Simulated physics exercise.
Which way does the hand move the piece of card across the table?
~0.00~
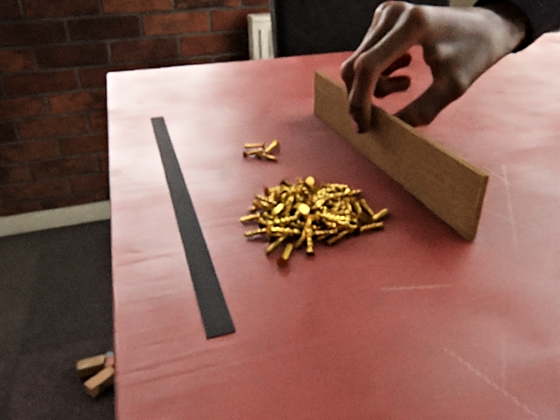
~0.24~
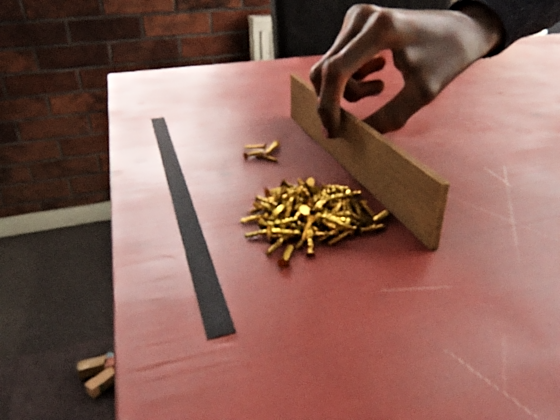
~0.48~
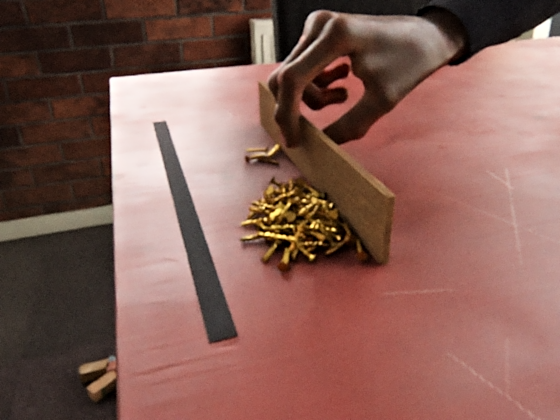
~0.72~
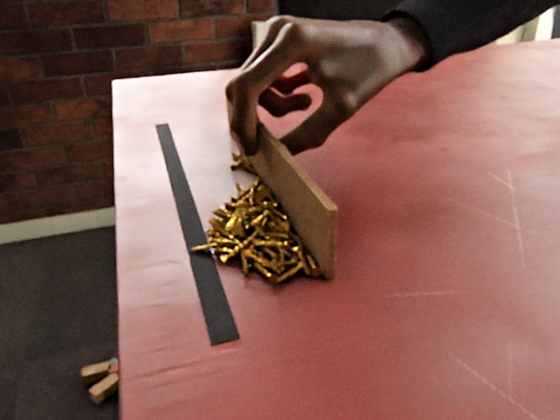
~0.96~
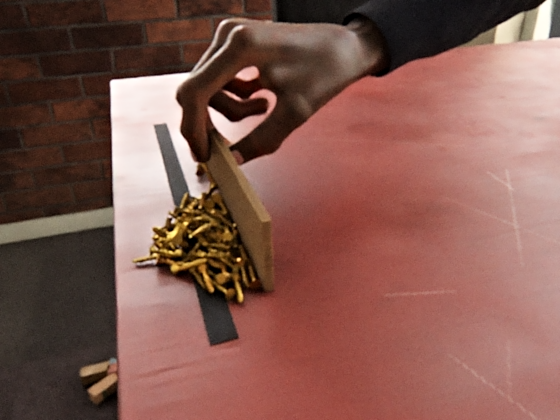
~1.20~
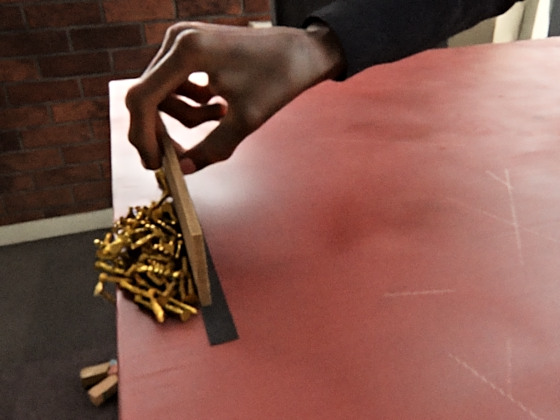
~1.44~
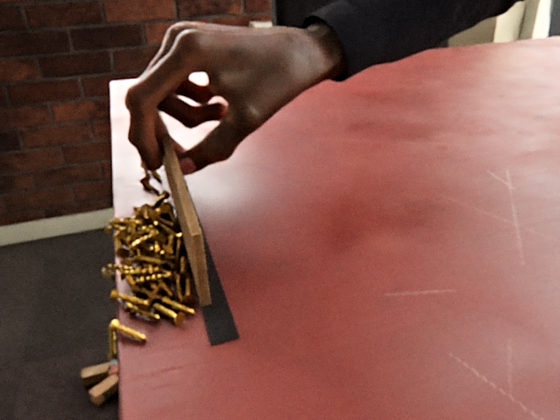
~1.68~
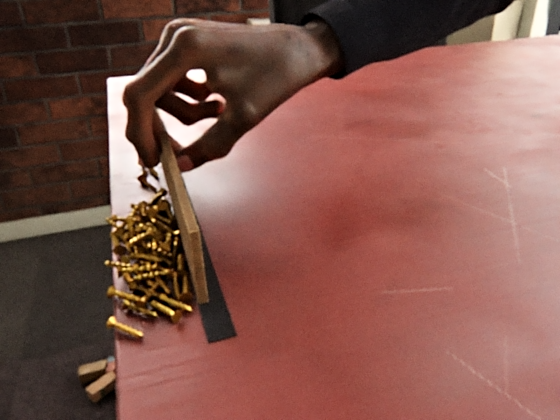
The hand moves the card to the left, toward the black tape near the table's left edge.
